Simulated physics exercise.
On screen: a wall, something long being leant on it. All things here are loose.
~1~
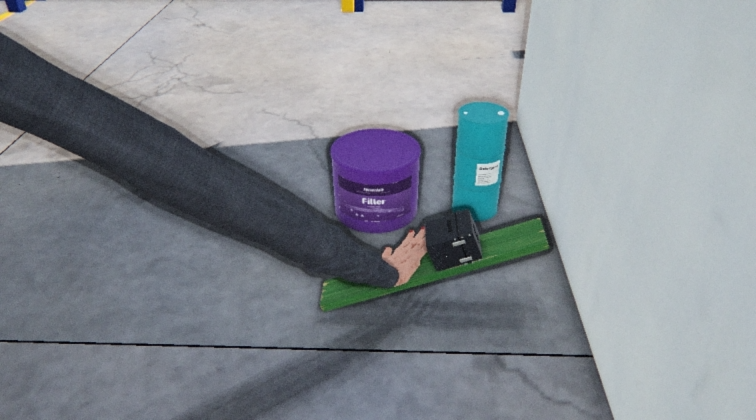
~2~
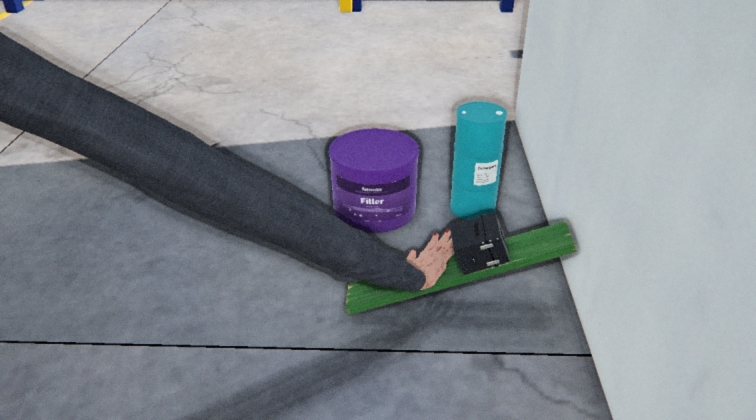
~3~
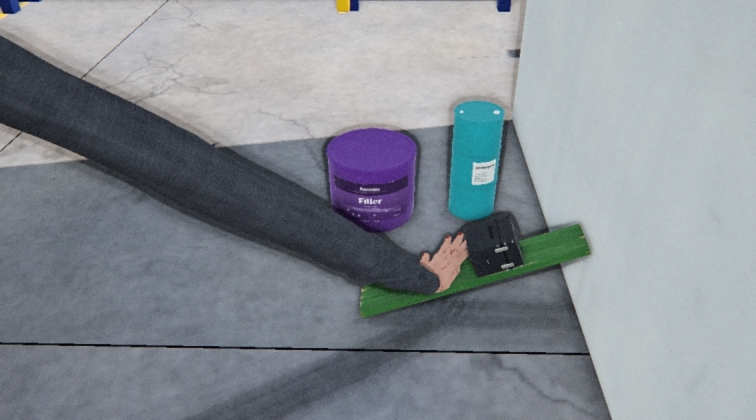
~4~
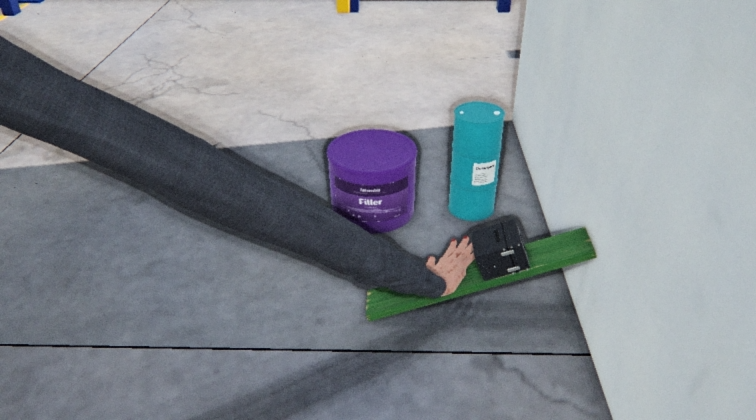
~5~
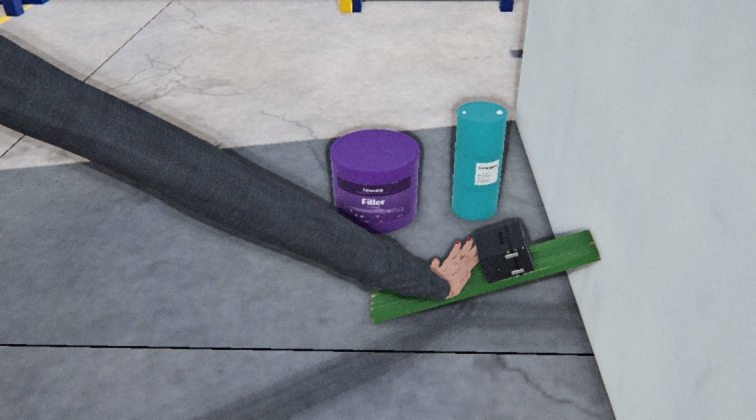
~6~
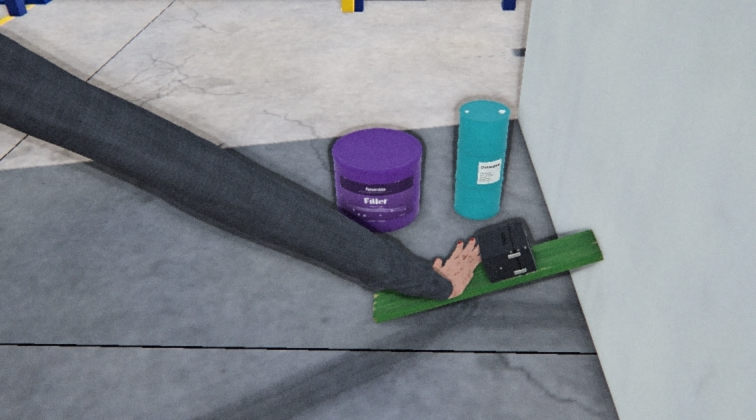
A hand slides a green plank with a black block on it rightward along the floor.
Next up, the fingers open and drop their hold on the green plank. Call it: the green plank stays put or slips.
Slips.
Then, 0.20 s on from there, green plank 11° lower than it was left near (474, 293).
Then, 0.30 s on from there, green plank 22° lower than it was left near (467, 305).
Then, 0.50 s on from there, green plank 22° lower than it was left near (466, 309).
In the end, moved from the start, green plank; the other 2 unmoved. At the end, from the last picture's camera, green plank near (466, 309). The plank slips out.
